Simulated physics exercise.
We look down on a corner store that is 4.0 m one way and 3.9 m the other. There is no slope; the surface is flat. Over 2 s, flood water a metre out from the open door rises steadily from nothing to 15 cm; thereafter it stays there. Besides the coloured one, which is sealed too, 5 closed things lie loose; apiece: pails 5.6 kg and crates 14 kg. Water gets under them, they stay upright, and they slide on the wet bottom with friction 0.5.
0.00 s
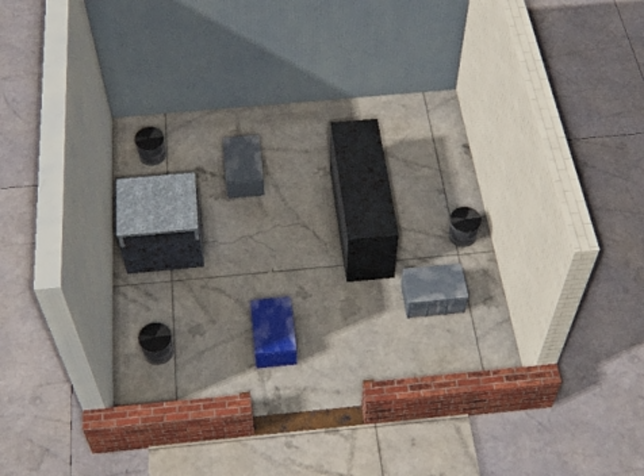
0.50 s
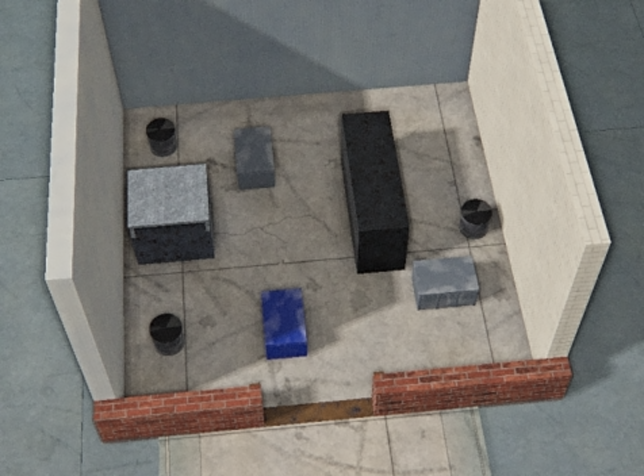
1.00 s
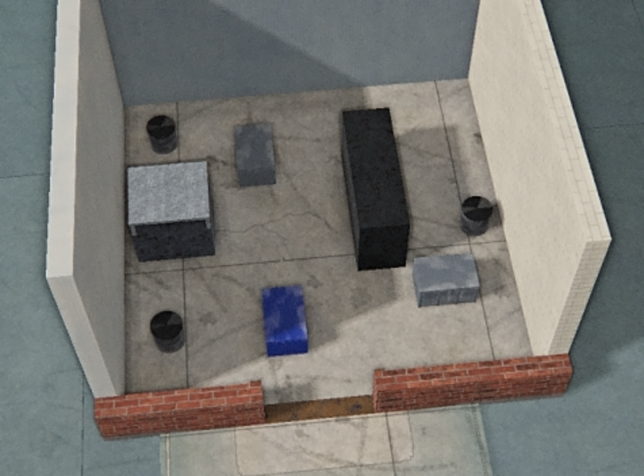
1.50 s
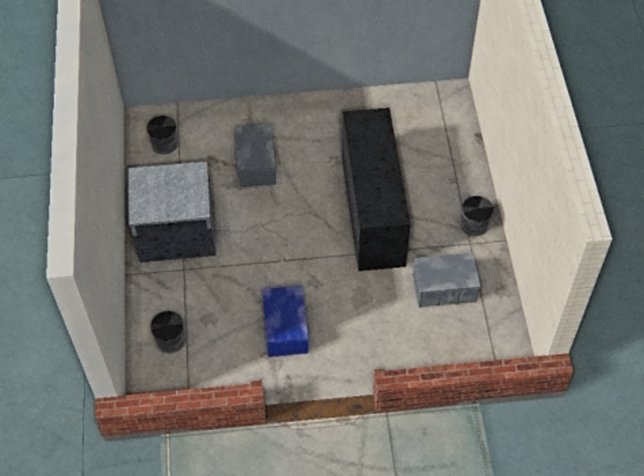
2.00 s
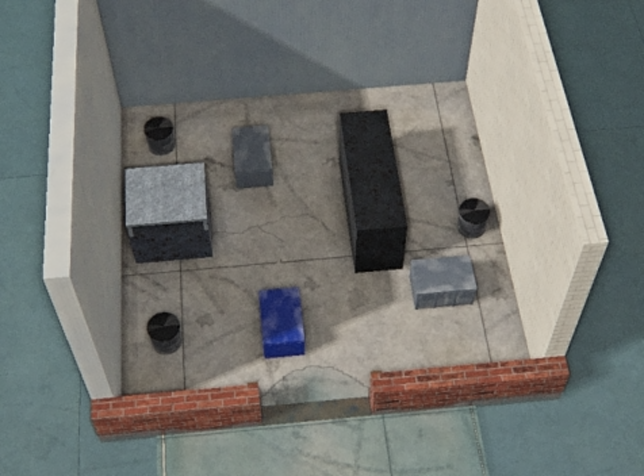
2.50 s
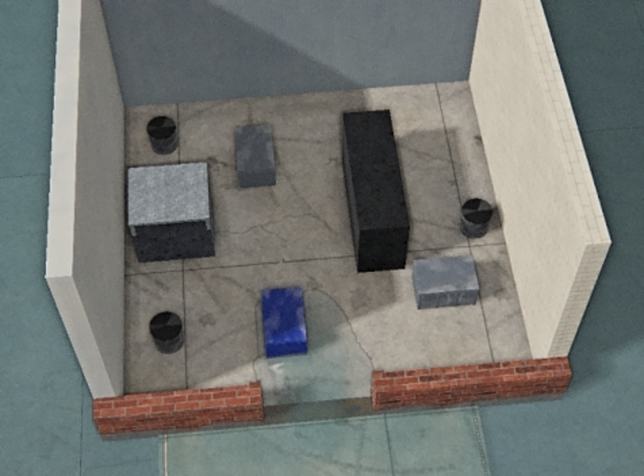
Water spreads around the walled room, then creeps through the front gap toward the blue crate.
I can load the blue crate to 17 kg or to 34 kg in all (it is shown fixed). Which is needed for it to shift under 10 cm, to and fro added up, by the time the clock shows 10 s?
For it, only the larger load is enough.
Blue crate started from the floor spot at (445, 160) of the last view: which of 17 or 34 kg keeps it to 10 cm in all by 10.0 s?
Result: Both pass.
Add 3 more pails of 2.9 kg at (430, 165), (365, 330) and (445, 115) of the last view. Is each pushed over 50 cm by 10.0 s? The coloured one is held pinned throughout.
Result, in turn - falls shy; exceeds it; falls shy.
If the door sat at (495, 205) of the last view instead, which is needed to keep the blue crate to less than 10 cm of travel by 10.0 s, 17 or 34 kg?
In that case the lighter option suffices.
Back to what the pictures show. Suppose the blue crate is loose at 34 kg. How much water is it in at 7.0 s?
Close to 5 cm deep.
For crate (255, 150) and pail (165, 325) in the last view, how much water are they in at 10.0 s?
Depths: Near 4 cm, then near 7 cm.
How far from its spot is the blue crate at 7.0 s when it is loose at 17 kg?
Around 50 centimetres out of place.
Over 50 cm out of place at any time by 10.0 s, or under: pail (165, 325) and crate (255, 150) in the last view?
Respectively: Threshold exceeded and threshold not reached.
After 3.5 s the blue crate would be 34 cm from its start with 17 kg and 0 cm from its start with 34 kg; 5 cm of water round it then.
After 4.5 s the blue crate would be 52 cm from its start with 17 kg and 0 cm from its start with 34 kg; 4 cm of water round it then.
After 7.0 s the blue crate would be 52 cm from its start with 17 kg and 0 cm from its start with 34 kg; 5 cm of water round it then.
After 10.0 s the blue crate would be 71 cm from its start with 17 kg and 0 cm from its start with 34 kg; 6 cm of water round it then.
